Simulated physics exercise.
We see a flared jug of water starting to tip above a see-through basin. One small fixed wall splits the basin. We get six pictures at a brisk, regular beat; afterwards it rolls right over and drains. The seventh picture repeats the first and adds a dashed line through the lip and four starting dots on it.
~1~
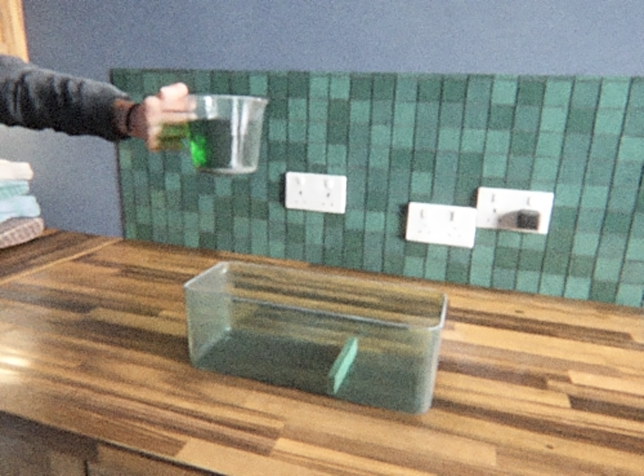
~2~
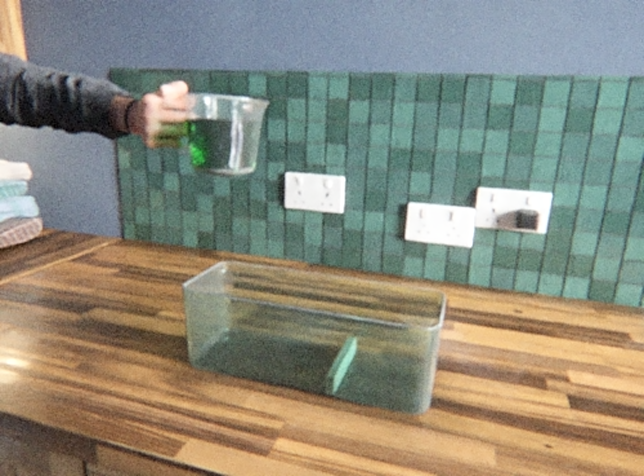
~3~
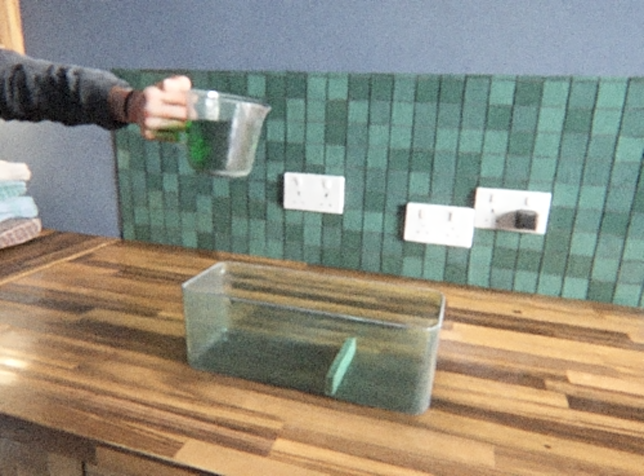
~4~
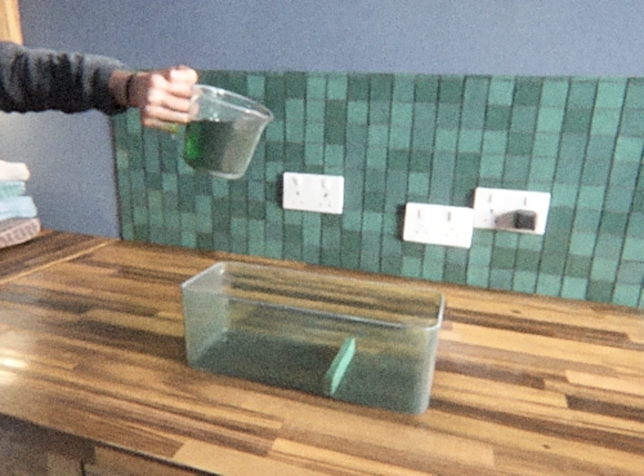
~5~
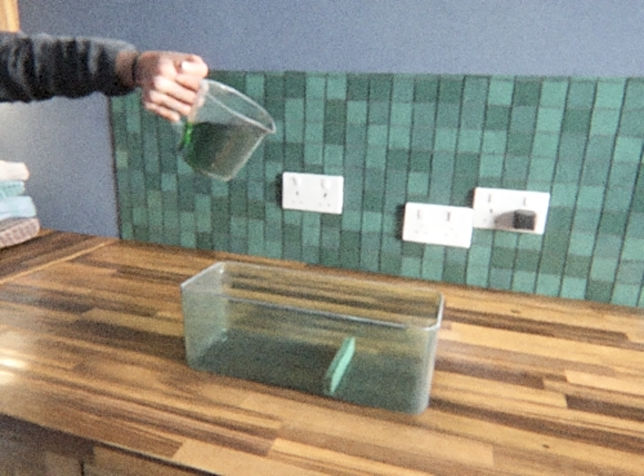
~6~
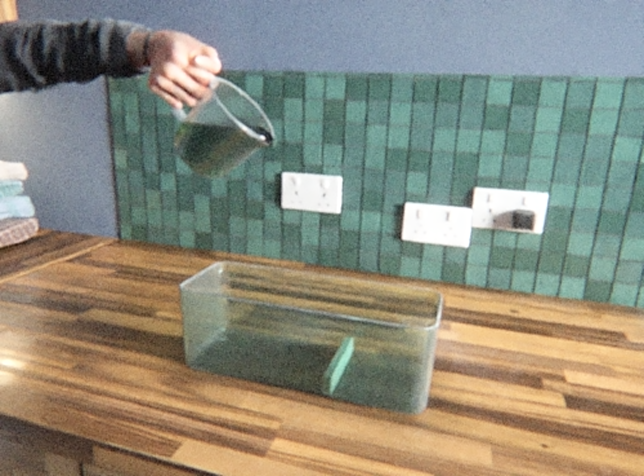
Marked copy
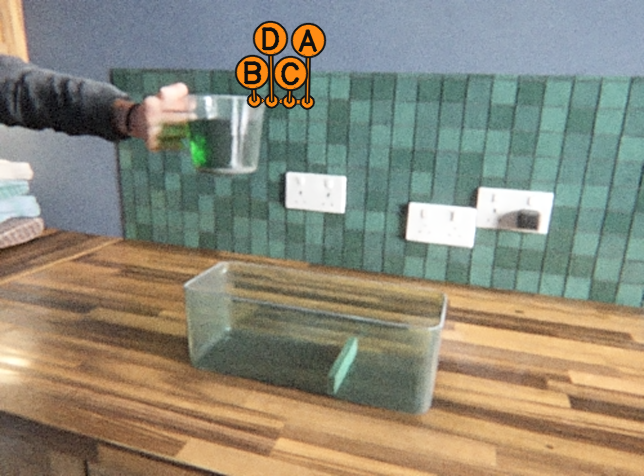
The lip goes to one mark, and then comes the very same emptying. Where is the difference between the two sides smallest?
Best: A.
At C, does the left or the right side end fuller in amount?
More ends on the left.
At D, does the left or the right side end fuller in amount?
The left side.
On the marked copy, A at (307, 102); B at (254, 100); C at (289, 101); D at (271, 101).
Choosing A, about 46 % ends left of the wall and 52 % right of it.
Choosing B, about 76 % ends left of the wall and 20 % right of it; 5 % is lost outside.
Choosing C, about 78 % ends left of the wall and 16 % right of it; 6 % is lost outside.
Choosing D, about 82 % ends left of the wall and 12 % right of it; 6 % is lost outside.
